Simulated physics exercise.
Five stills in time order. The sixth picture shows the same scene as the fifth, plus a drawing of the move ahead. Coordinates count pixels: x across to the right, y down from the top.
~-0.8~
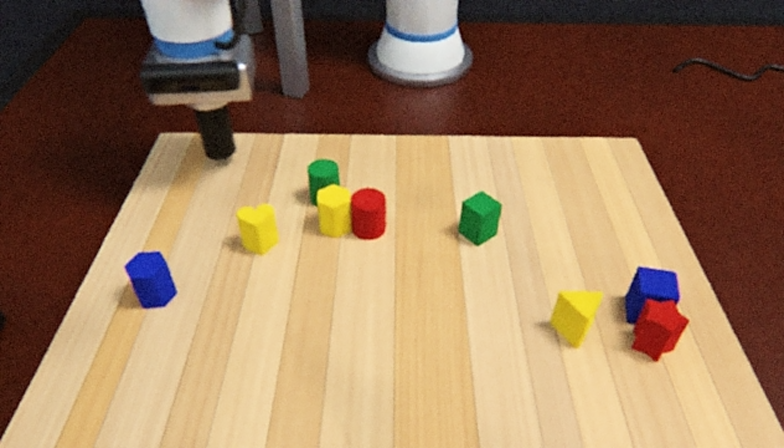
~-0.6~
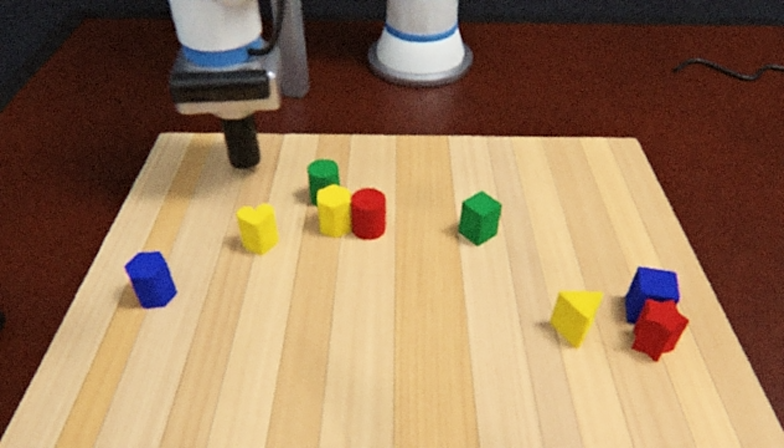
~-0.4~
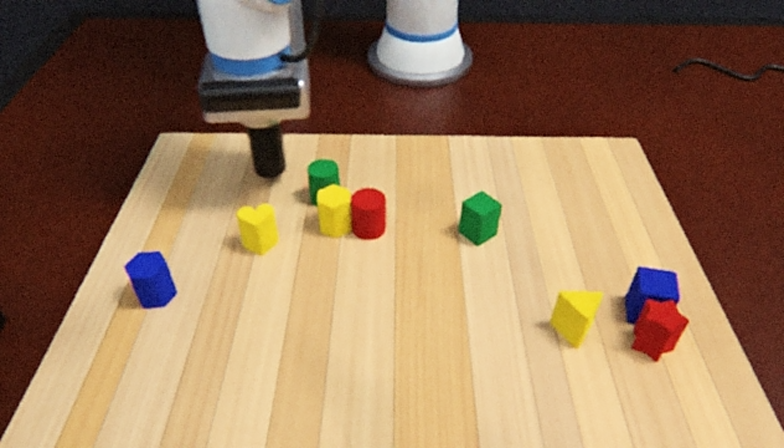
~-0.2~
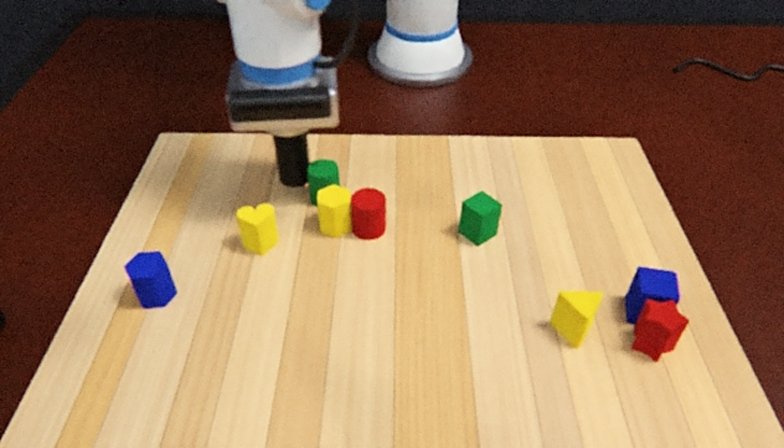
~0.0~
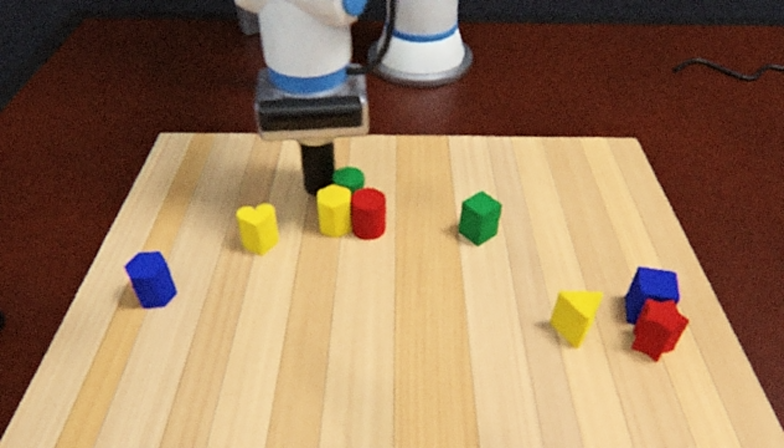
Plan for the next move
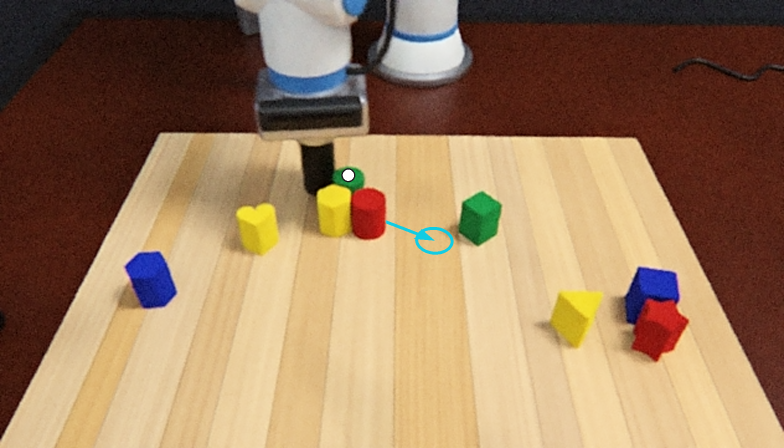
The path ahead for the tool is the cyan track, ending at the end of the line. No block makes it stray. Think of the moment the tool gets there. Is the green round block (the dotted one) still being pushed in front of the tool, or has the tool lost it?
Slipped off.
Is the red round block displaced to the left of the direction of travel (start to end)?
No, that is not what happens.
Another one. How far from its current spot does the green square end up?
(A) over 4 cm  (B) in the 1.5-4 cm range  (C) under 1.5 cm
I choose C.
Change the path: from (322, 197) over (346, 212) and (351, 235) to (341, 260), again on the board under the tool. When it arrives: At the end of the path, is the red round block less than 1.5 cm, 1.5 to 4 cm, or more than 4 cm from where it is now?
It will move between 1.5 and 4 cm.
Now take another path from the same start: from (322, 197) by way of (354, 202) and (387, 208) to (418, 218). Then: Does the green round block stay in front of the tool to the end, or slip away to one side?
I'd say the green round block is still out in front of the tool at the end.
Path on the board, from (322, 197) to (434, 240); the dot is on the green round block.
On the path given first. One third of the way, tool (357, 200); yellow hexagonal block (340, 201), turned 45° clockwise; green round block (390, 184); red round block (378, 205).
Two thirds of the way, tool (395, 214); yellow hexagonal block (341, 201), turned 50° clockwise; green round block (429, 189); red round block (392, 219).
At the end, tool (435, 229); yellow hexagonal block (341, 201), turned 50° clockwise; green round block (453, 190); red round block (396, 222); green square in place.
